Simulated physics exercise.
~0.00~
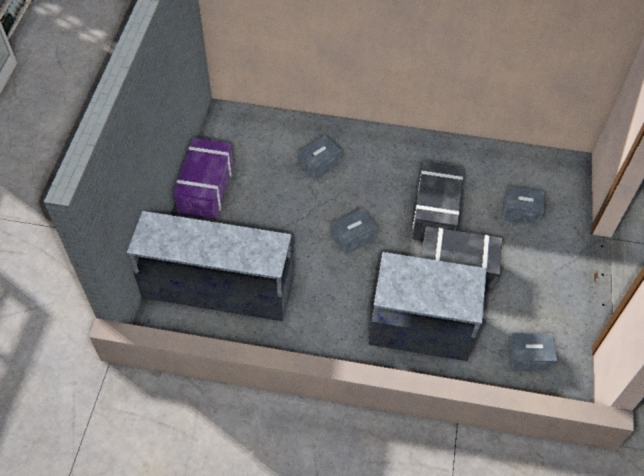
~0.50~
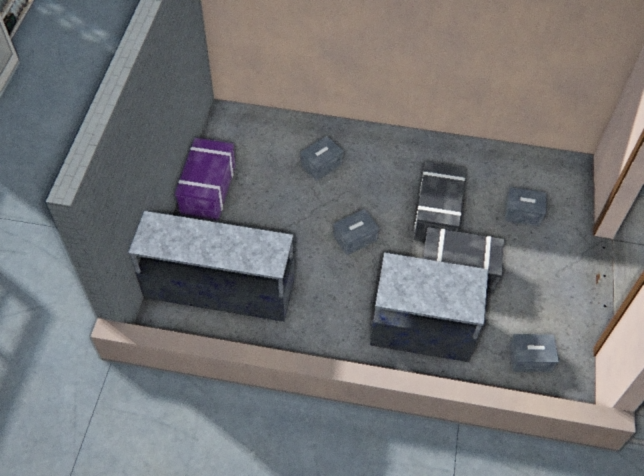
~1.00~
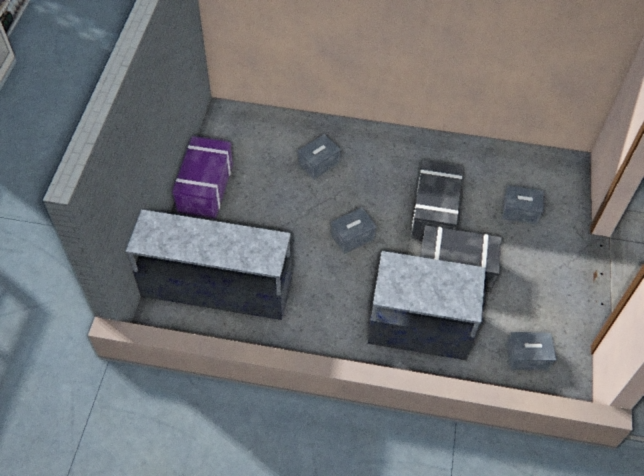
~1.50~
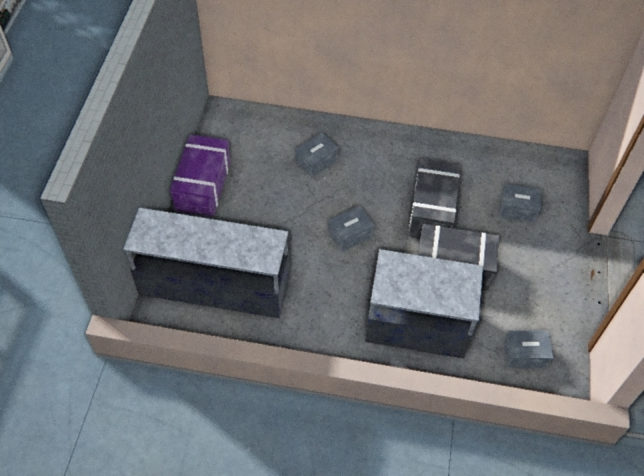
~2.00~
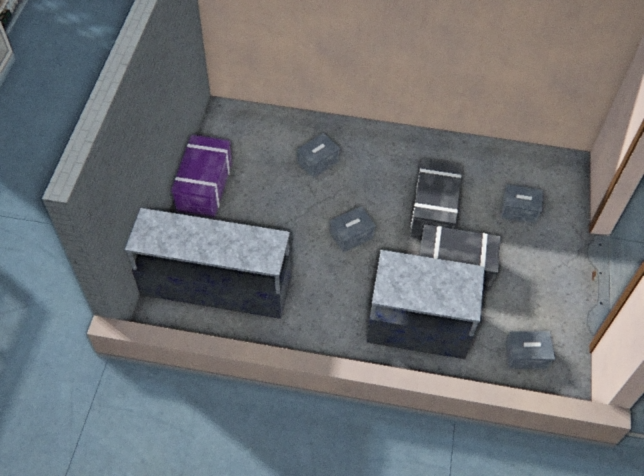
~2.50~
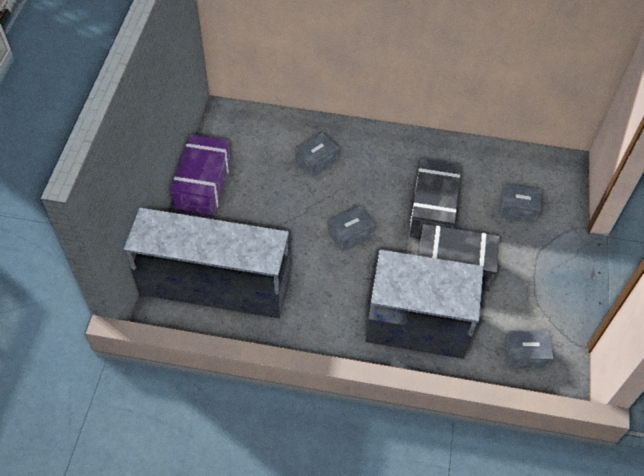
The clip opens on an overhead view of a ground-floor office with two grey-topped desks, a purple trunk and several dark trunks and totes. The pale ground outside turns blue with water, then a small, rounded patch of water spreads in through the doorway at right, while nothing inside shifts.
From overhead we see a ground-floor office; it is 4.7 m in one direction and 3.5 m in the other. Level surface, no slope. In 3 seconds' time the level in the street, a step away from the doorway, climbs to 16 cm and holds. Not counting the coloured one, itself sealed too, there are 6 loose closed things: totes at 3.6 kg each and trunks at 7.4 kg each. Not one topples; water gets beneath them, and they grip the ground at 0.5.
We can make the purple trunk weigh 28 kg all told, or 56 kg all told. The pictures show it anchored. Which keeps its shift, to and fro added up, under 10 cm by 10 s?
I would say it takes the heavier mass.
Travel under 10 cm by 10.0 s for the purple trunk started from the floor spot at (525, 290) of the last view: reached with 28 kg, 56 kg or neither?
Looking at the loads, only the heavier keeps it.
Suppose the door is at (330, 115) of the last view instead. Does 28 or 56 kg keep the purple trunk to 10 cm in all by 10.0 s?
If so, then only the second option works.
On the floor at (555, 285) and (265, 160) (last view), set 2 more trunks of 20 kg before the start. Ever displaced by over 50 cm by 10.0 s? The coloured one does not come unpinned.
Well, beyond half a metre and then below half a metre.
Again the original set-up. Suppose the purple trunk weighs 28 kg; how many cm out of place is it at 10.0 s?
Around 30 centimetres out of place.
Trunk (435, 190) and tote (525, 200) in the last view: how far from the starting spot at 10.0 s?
In turn: 250 cm, 80 cm.
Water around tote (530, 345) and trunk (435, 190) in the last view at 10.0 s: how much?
I'd estimate 7 cm for the first and 12 cm for the second.
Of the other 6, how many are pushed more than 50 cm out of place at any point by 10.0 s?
That comes to 6.
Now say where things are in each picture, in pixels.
In the first frame, the purple trunk at (203, 168) rests on the ground; water covers 0.0 m2; 0 of 7 have shifted.
In the second frame, the purple trunk at (205, 168), on the bottom; water covers 0.0 m2; 0 of 7 have shifted.
In the third frame, the purple trunk at (202, 166), on the bottom; 0.0 m2 under water; 0 of 7 have shifted.
In the fourth frame, the purple trunk at (200, 164) rests on the ground; 0.0 m2 under water; 0 of 7 have shifted.
In the fifth frame, the purple trunk at (201, 165) rests on the ground; 0.0 m2 under water; 0 of 7 have shifted.
In the sixth frame, the purple trunk at (200, 165) rests on the ground; water covers 0.7 m2; 0 of 7 have shifted.
After 3.5 s the purple trunk would be 0 cm from its start with 28 kg and 0 cm from its start with 56 kg; 0 cm of water round it then.
After 4.5 s the purple trunk would be 0 cm from its start with 28 kg and 0 cm from its start with 56 kg; 0 cm of water round it then.
After 7.0 s the purple trunk would be 1 cm from its start with 28 kg and 0 cm from its start with 56 kg; 5 cm of water round it then.
After 10.0 s the purple trunk would be 35 cm from its start with 28 kg and 0 cm from its start with 56 kg; 11 cm of water round it then.
